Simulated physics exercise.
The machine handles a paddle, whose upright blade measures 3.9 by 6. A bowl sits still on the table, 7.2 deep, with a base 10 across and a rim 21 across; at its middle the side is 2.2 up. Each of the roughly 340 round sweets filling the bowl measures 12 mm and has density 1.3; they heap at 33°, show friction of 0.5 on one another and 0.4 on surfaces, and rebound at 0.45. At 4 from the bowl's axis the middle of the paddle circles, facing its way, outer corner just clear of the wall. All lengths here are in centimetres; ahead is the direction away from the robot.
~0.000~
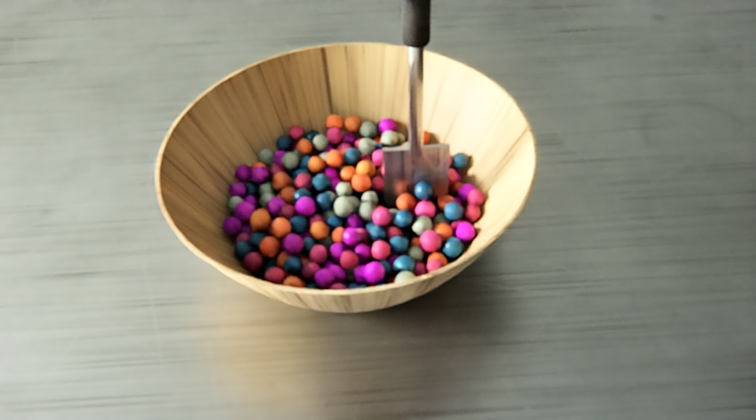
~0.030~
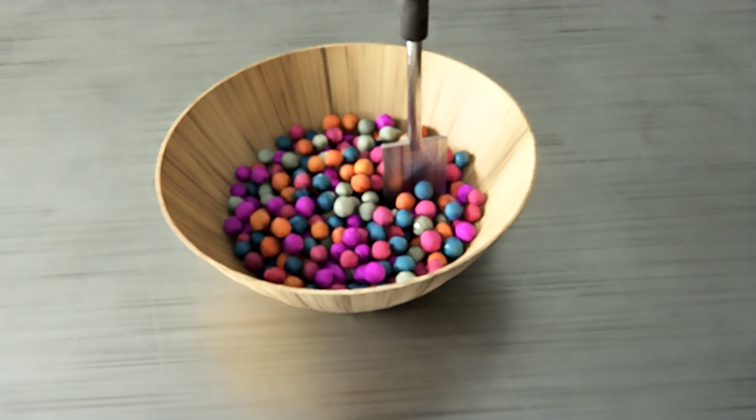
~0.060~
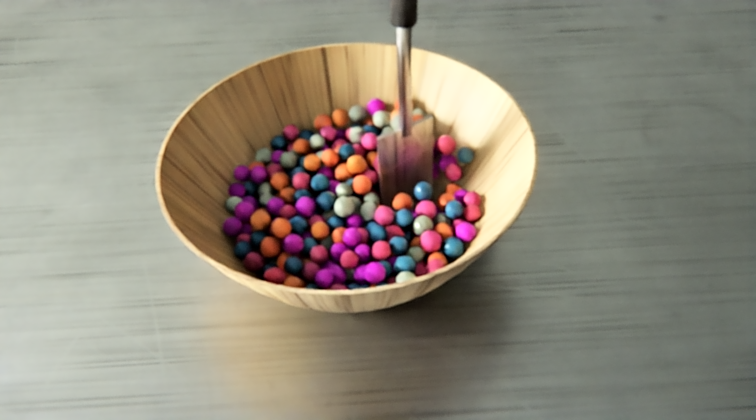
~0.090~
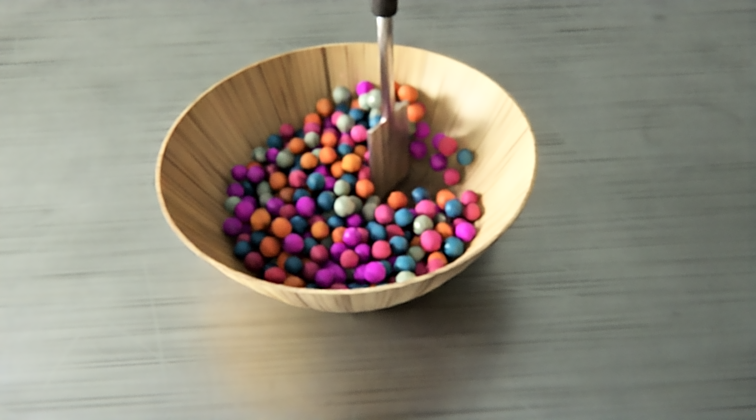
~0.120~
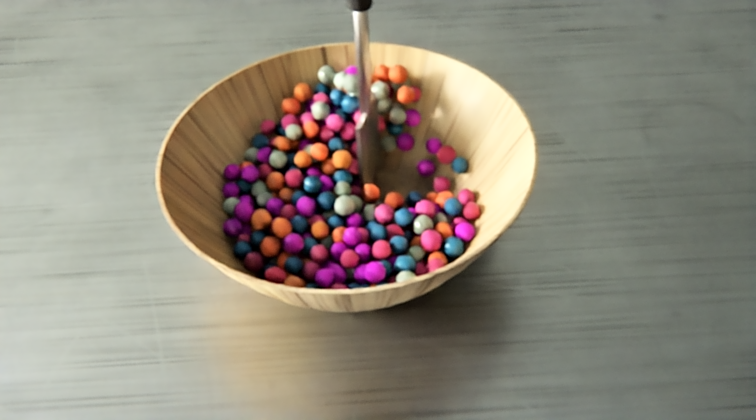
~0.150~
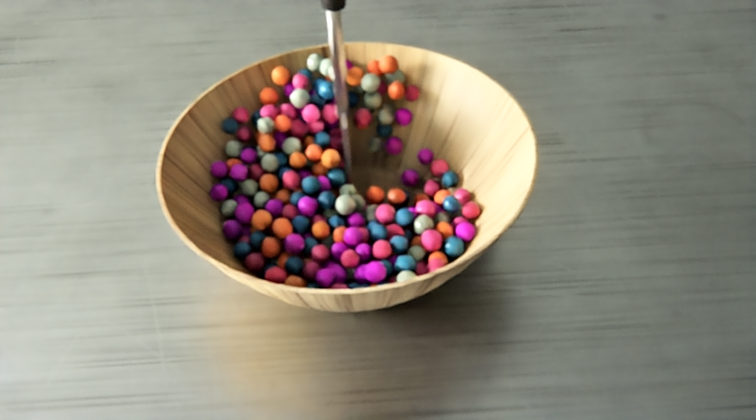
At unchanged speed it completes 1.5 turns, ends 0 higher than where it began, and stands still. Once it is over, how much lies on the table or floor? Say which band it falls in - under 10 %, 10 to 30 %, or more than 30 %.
It falls under 10 %.
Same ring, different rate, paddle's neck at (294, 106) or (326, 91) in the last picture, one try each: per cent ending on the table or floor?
Roughly 20 and 5 percent, in that order.
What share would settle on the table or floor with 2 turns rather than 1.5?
Close to 5 in a hundred.
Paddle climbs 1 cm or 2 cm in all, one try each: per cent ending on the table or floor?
I'd say some 0 per cent, and some 5 per cent.
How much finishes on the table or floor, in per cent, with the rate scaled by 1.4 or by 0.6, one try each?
It would be some 15 and 0 percent respectively.
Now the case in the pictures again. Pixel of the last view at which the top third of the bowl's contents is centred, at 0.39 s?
Around pixel (359, 253).
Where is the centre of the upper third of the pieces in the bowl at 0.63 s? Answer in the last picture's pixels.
Close to pixel (358, 111).
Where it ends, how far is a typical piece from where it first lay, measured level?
About 9 centimetres.
By 0.39 s, 266° round, highest piece 8 above the table; 334 in the bowl, 1 on the table or floor, 3 in flight or on the tool.
By 0.63 s, 79° round, highest piece 8 above the table; 331 in the bowl, 6 on the table or floor, 1 in flight or on the tool.
By 0.95 s, 180° round, highest piece 7 above the table; 329 in the bowl, 9 on the table or floor.
By 1.65 s, 180° round, highest piece 7 above the table; 329 in the bowl, 9 on the table or floor.
Final count, 329 in the bowl, 9 on the table or floor. That is 3 % on the table or floor.
